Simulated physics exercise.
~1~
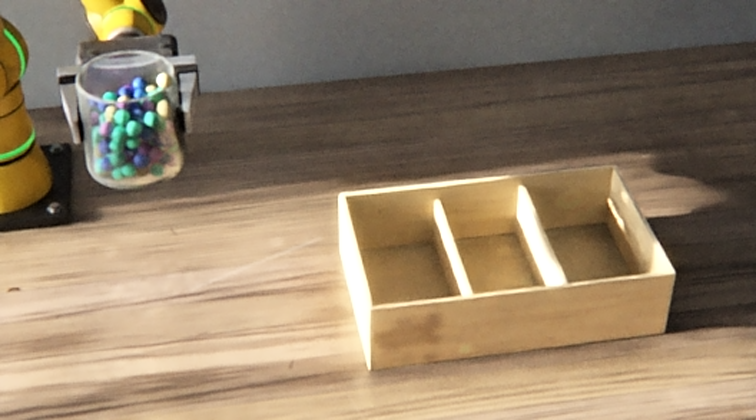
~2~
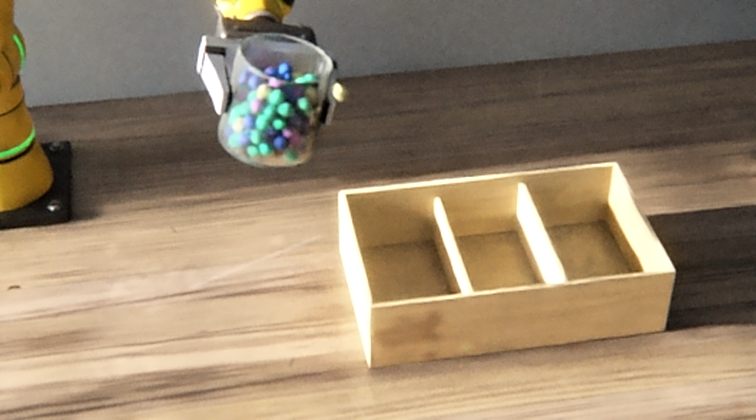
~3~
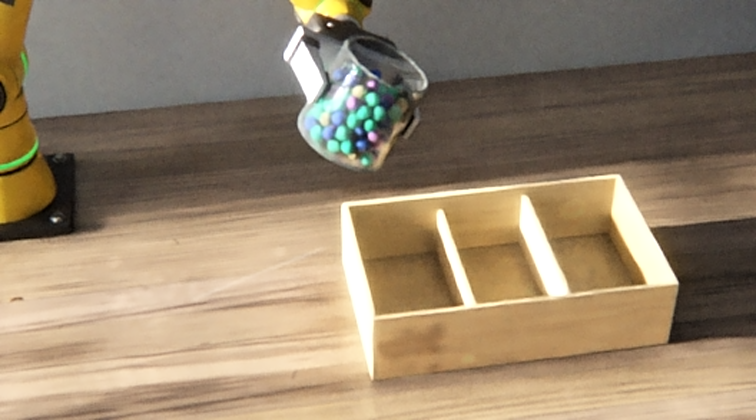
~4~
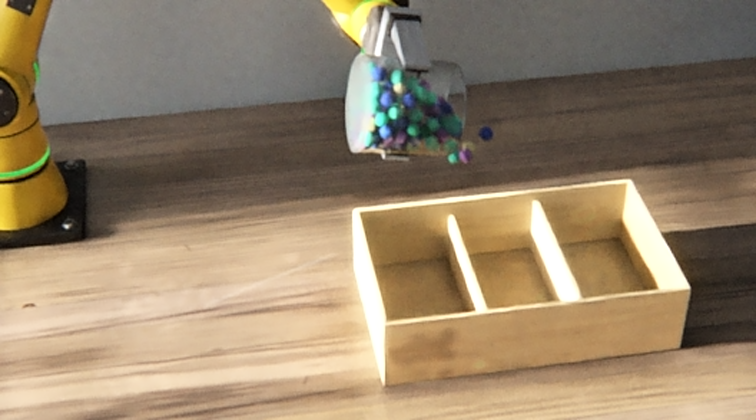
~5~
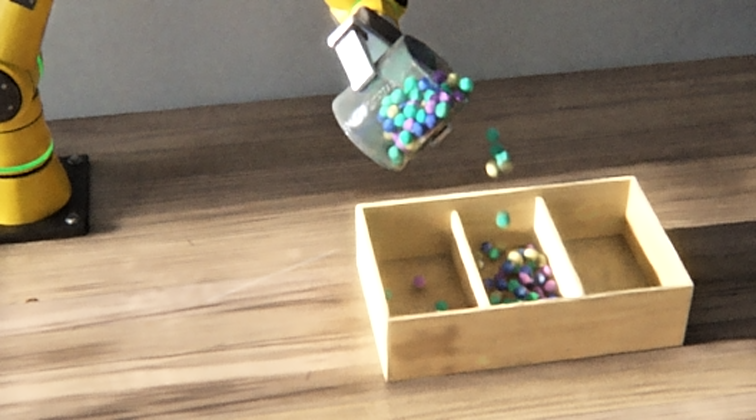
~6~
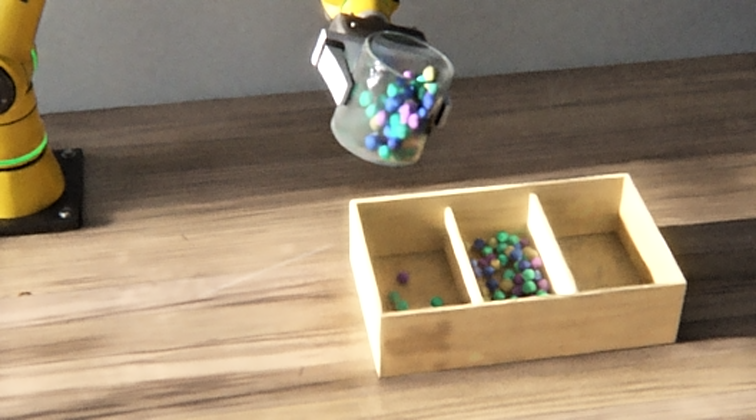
Above a divided wooden box, a robot arm tips a beaker, spilling some colourful balls inside.
